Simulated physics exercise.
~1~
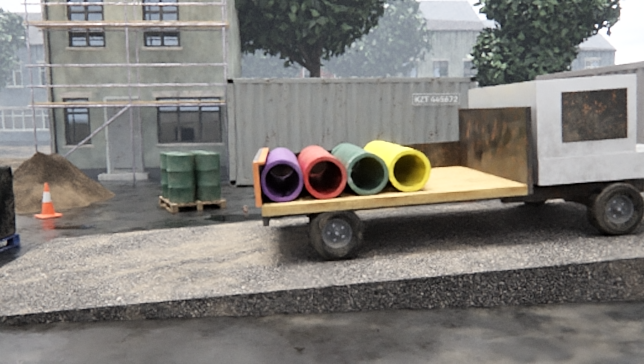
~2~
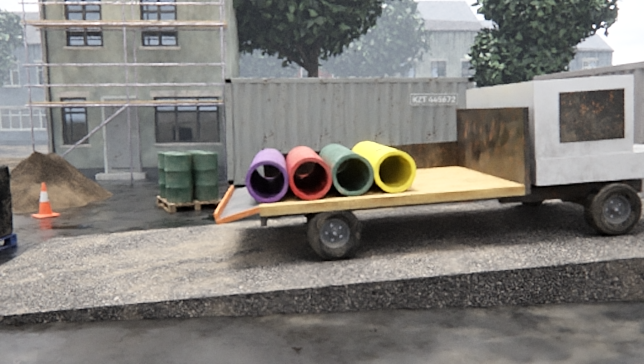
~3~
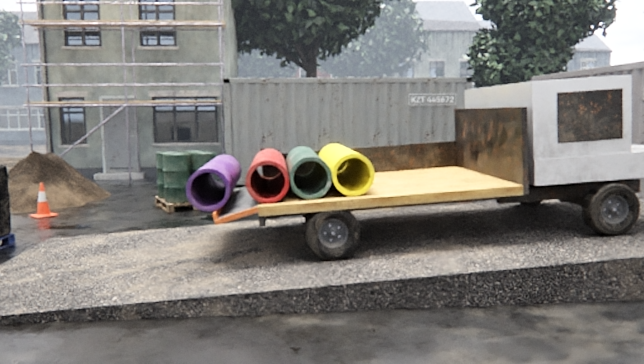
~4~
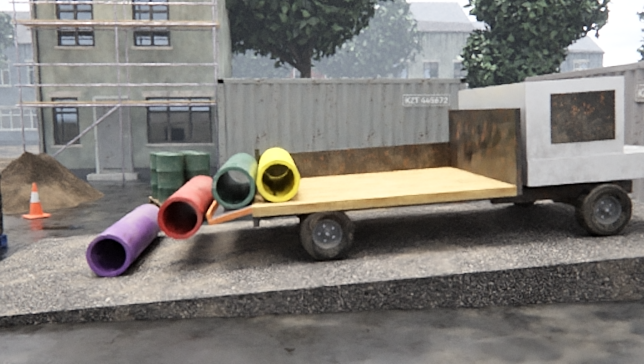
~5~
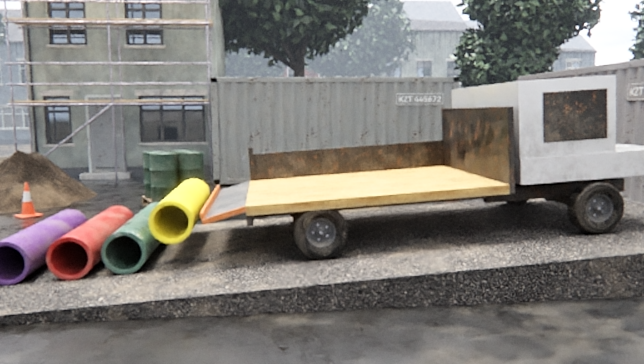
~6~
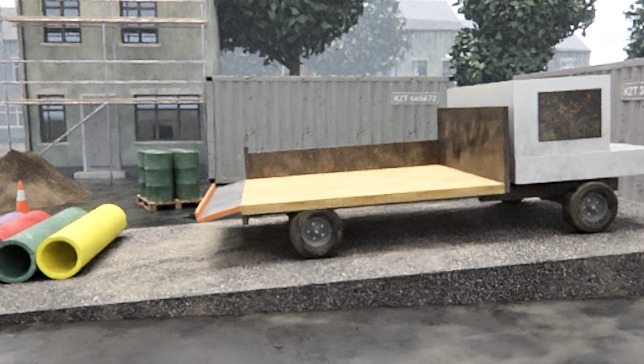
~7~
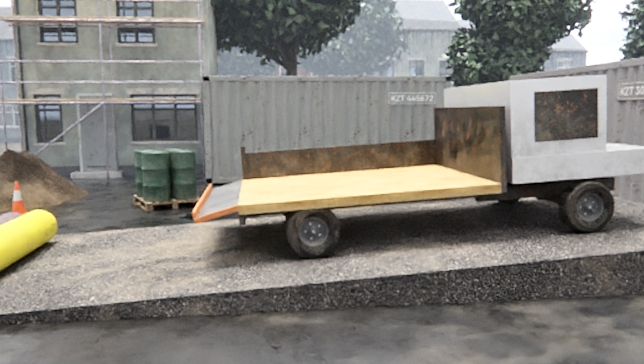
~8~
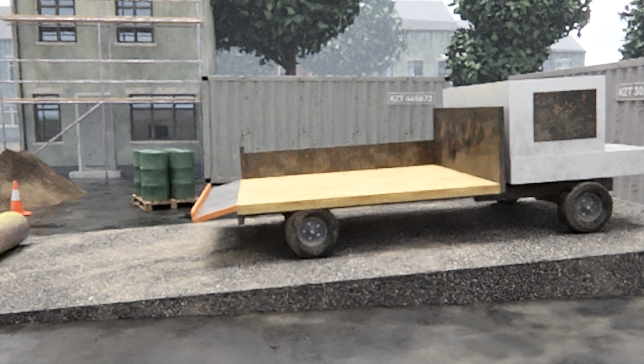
Four thick-walled pipes, purple, red, green and yellow from left to right, lie side by side at the rear of a flatbed truck, seen from its open side on a sloping gravel road. Behind stand a grey container, green drums, a scaffolded building and a sand heap with an orange cone. The orange-edged tailgate swings down to the left, and the pipes roll after it. Purple drops to the gravel first, followed by red, green and finally yellow. They roll away leftward as the view shifts slightly right, leaving the bed empty and only part of a pipe at the left edge.
